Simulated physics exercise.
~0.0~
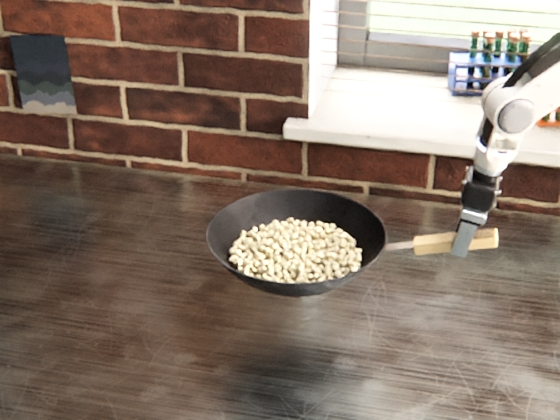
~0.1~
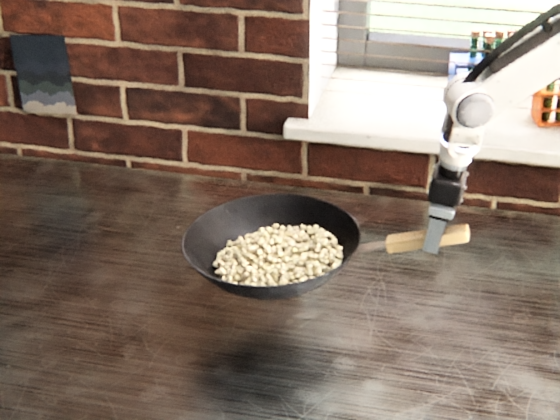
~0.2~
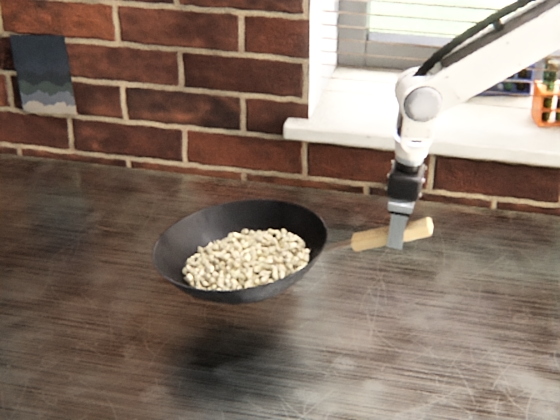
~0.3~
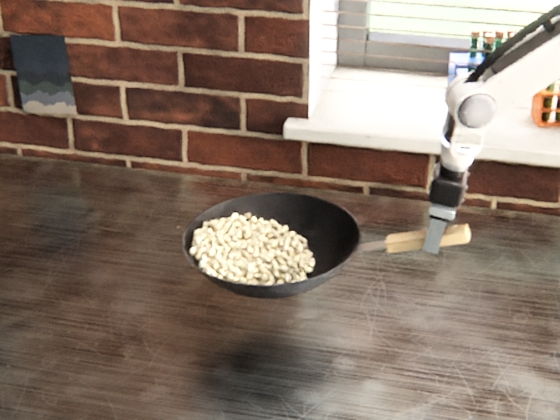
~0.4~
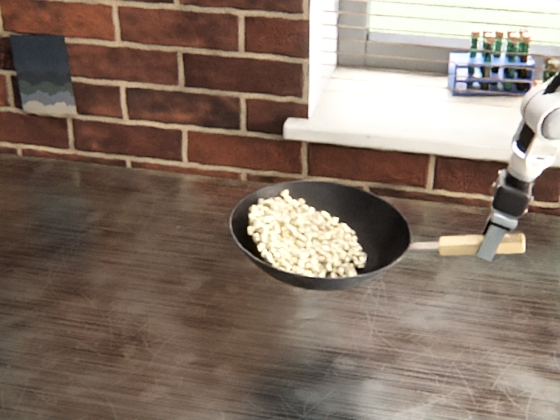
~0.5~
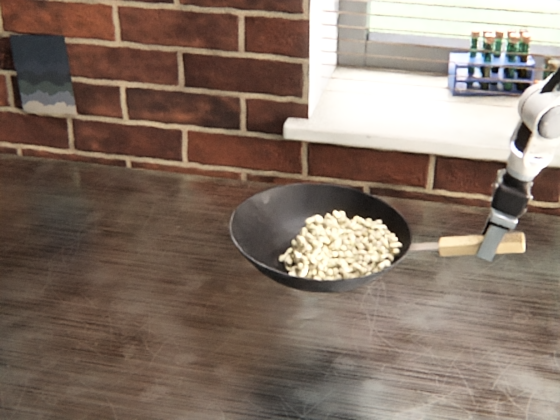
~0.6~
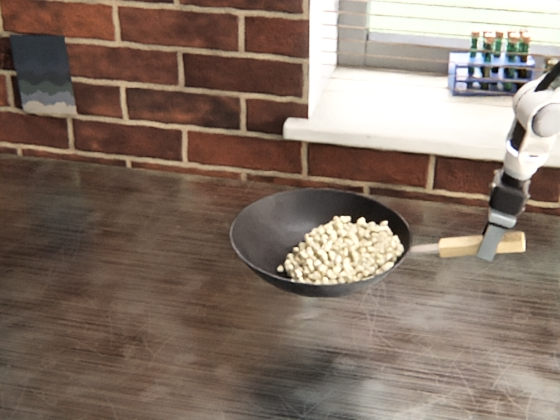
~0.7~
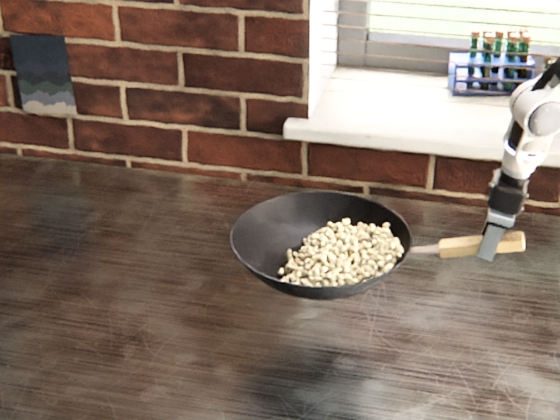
The footage shows a robot gripper holding a dark wok of pale beans above a dark tabletop, moving it left and then back to the right as the beans shift toward the left side, then slide to the right, where they settle, still in the wok.
